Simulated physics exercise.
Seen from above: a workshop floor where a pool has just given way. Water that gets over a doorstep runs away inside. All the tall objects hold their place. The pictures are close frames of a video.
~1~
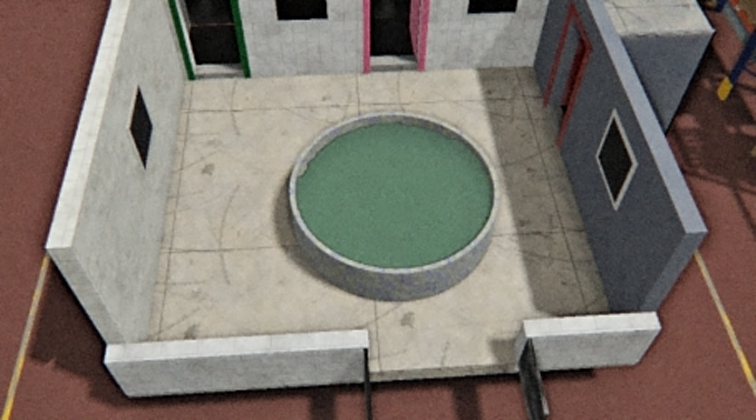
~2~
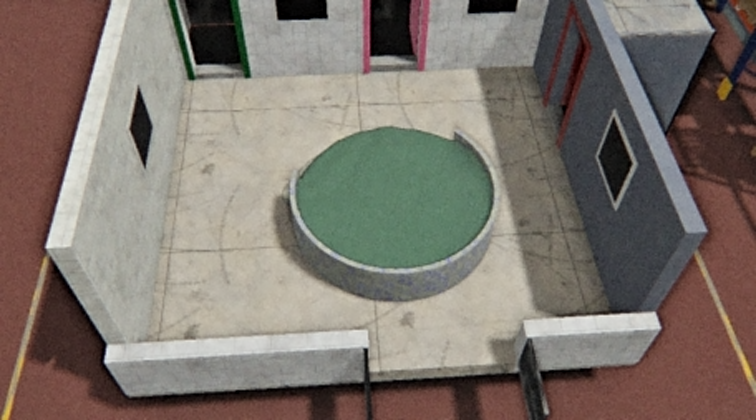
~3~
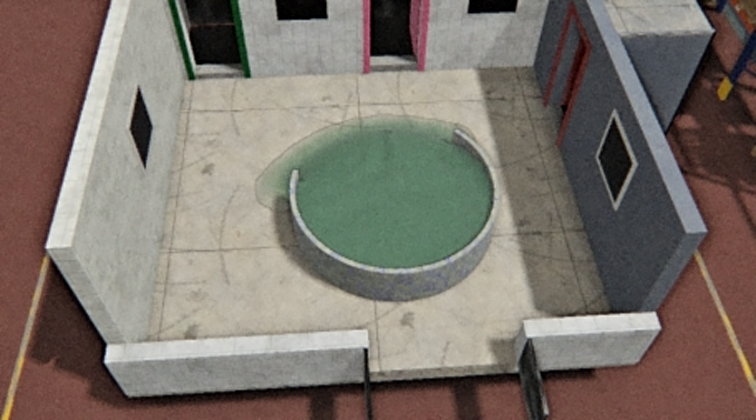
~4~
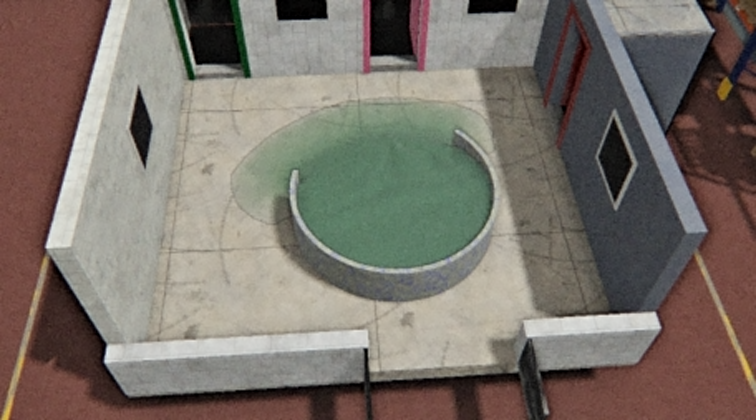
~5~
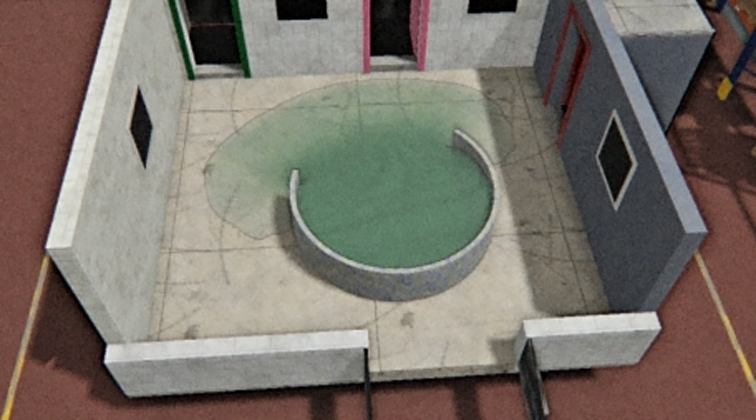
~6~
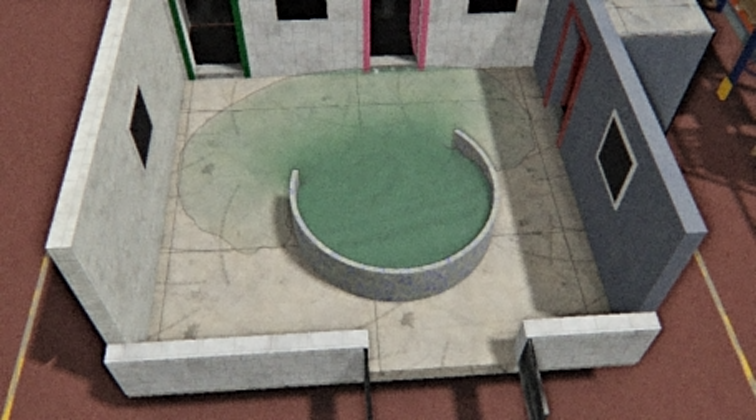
At the start, a round pool of still green water sits on a pale walled floor. Then the far side of its rim gives way and water pours out through the gap. The green sheet spreads left and back across the floor, reaching the area before the pink-framed doorway, while the walls stay put.
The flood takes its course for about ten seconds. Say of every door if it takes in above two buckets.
One by one: The green door takes more than that; the pink door takes more than that; the red door takes more than that.
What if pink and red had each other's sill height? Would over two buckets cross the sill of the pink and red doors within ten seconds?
The pink one is over; the red one is under.
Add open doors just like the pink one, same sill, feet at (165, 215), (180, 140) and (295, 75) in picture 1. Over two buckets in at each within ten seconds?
One after the other: Lets less in, lets more in, lets more in.
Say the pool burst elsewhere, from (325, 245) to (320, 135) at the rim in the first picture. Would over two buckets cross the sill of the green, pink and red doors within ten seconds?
One by one: The green door takes more; the pink door is under; the red door goes over.
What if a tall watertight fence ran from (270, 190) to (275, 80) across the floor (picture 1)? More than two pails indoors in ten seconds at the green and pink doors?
Green door lets less in, pink door is over.
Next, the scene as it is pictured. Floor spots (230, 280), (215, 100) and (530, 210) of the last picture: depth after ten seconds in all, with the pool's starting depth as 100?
About 16, 10 and 20 per cent.
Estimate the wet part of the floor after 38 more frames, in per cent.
Some 100 per cent.
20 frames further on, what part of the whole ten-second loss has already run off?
Close to 40 %.
A moment on, water covers 50 % of the floor; the green door under two buckets in, the pink door over two buckets in, the red door wet at the sill, nothing in.
Next, water covers 50 % of the floor; the green door over two buckets in, the pink door far over two buckets in, the red door wet at the sill, nothing in.
Then, water covers 70 % of the floor; the green door far over two buckets in, the pink door far over two buckets in, the red door under two buckets in.
Later, water covers 100 % of the floor; the green door far over two buckets in, the pink door far over two buckets in, the red door over two buckets in.
In the end, water covers 95 % of the floor; the green door far over two buckets in, the pink door far over two buckets in, the red door over two buckets in.
